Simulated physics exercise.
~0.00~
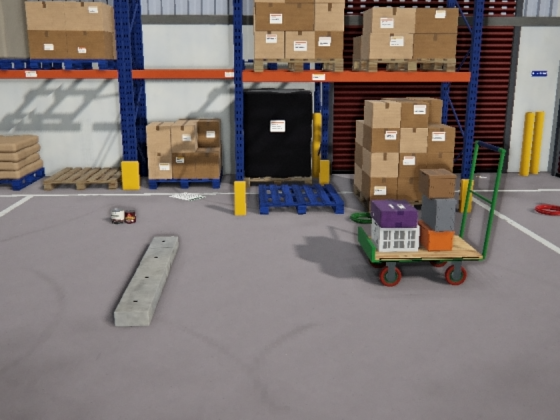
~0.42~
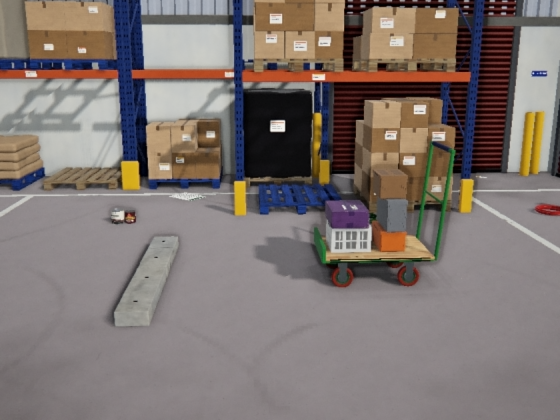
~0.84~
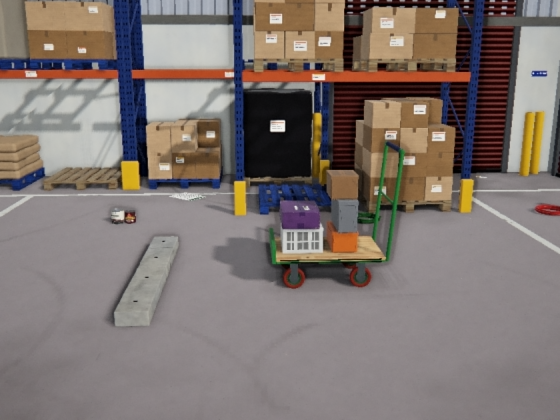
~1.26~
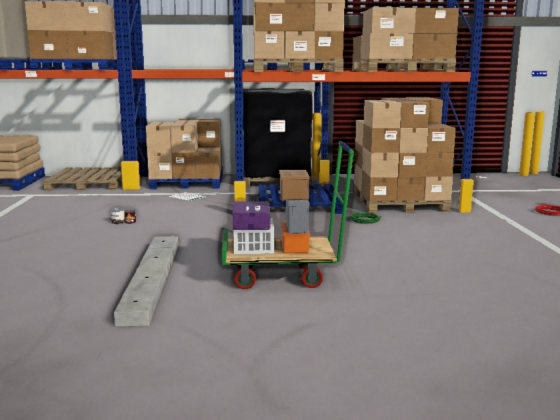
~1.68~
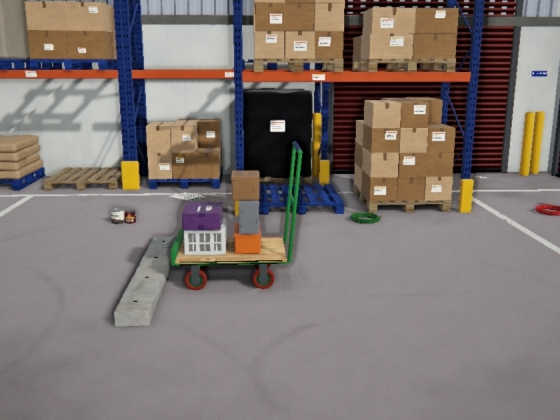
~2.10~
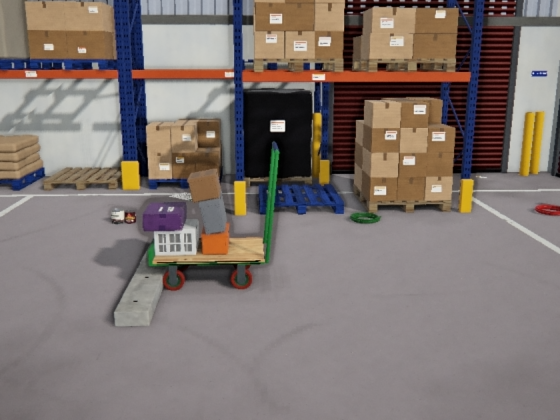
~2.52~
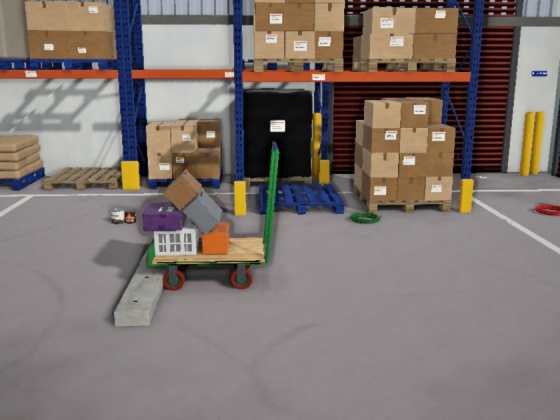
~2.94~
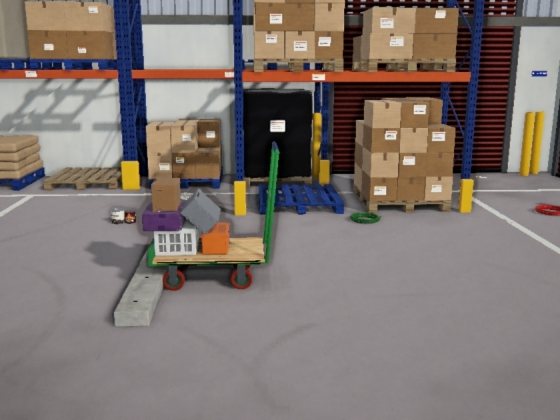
Loaded cart rolling left across a warehouse floor, stopping against a concrete kerb, its brown box toppling forward but staying aboard.
